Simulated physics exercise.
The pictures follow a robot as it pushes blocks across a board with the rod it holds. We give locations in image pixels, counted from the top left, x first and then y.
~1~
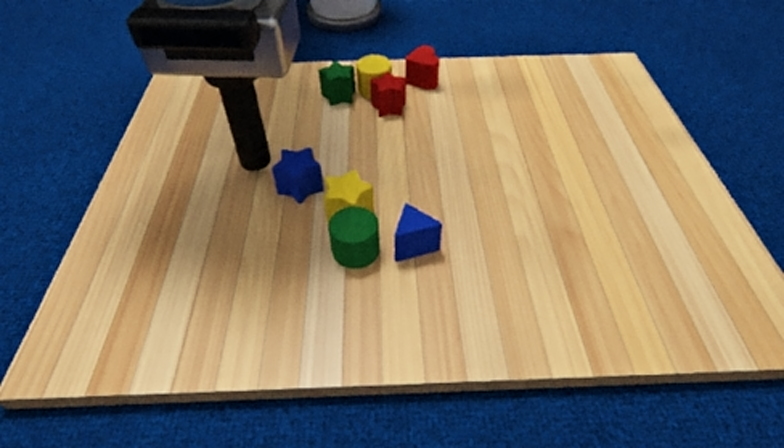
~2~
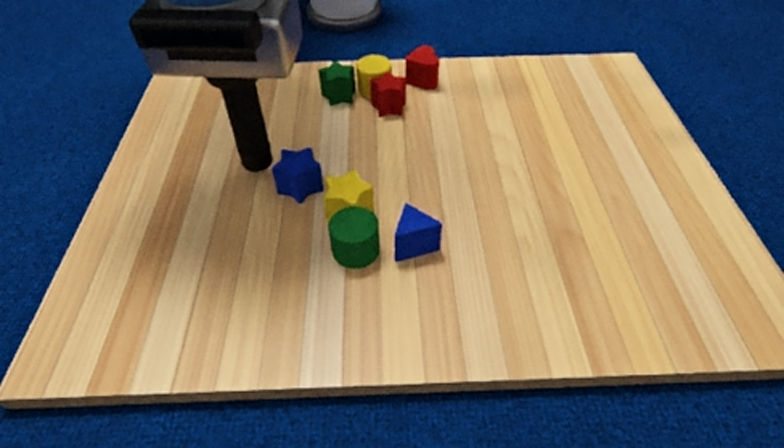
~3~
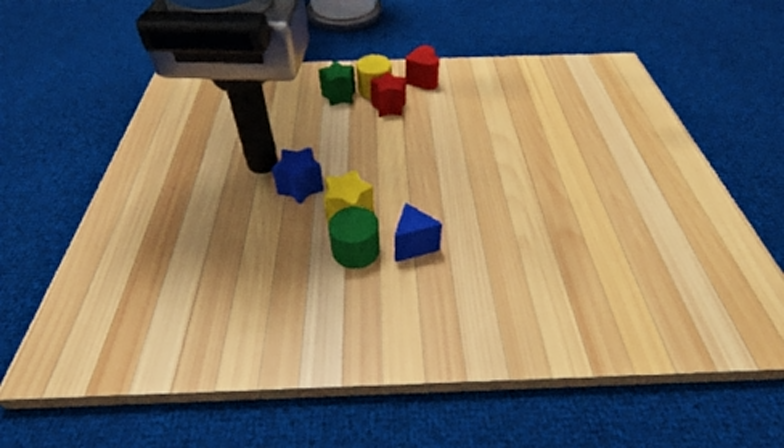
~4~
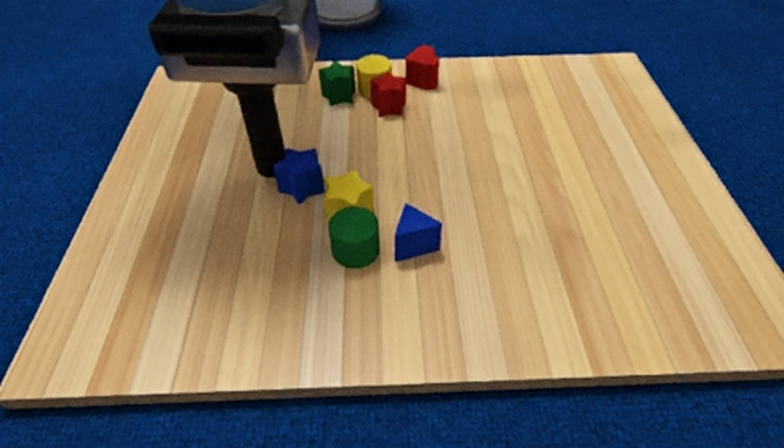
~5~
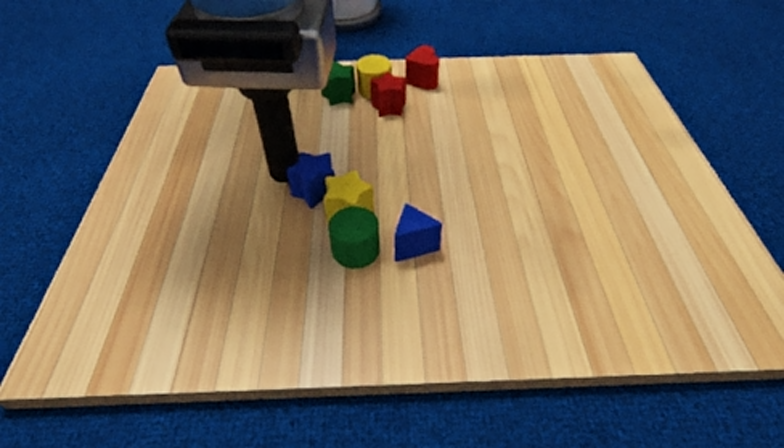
A black rod held by a machine moved slowly right across a wooden board and nudged the blue star slightly toward the yellow star, while the green, red and other blocks stayed still.
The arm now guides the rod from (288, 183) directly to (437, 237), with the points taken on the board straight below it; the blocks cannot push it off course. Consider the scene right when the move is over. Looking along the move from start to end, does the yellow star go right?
In short: No.
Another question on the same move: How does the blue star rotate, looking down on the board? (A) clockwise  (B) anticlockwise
I choose B.
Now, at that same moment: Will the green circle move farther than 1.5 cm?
Going by the path, no.
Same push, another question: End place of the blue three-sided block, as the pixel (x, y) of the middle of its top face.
Expect it around (433, 235).
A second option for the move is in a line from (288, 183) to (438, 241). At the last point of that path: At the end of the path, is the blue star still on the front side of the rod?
Going by the path, no.
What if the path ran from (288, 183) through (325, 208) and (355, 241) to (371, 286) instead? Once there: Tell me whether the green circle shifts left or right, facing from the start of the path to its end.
It's going to go right.
On the path given first. One third of the way, rod (334, 190); blue star (365, 177), turned 15° anticlockwise; yellow star (392, 200), turned 20° clockwise; green circle (355, 225); blue three-sided block (420, 225), turned 20° clockwise.
Two thirds of the way, rod (386, 209); blue star (415, 179), turned 55° anticlockwise; yellow star (441, 205), turned 70° clockwise; green circle (355, 225); blue three-sided block (433, 234), turned 80° clockwise.
At the end, rod (438, 227); blue star (428, 177), turned 90° anticlockwise; yellow star (477, 210), turned 75° clockwise; green circle (355, 225); blue three-sided block (433, 235), turned 85° clockwise.
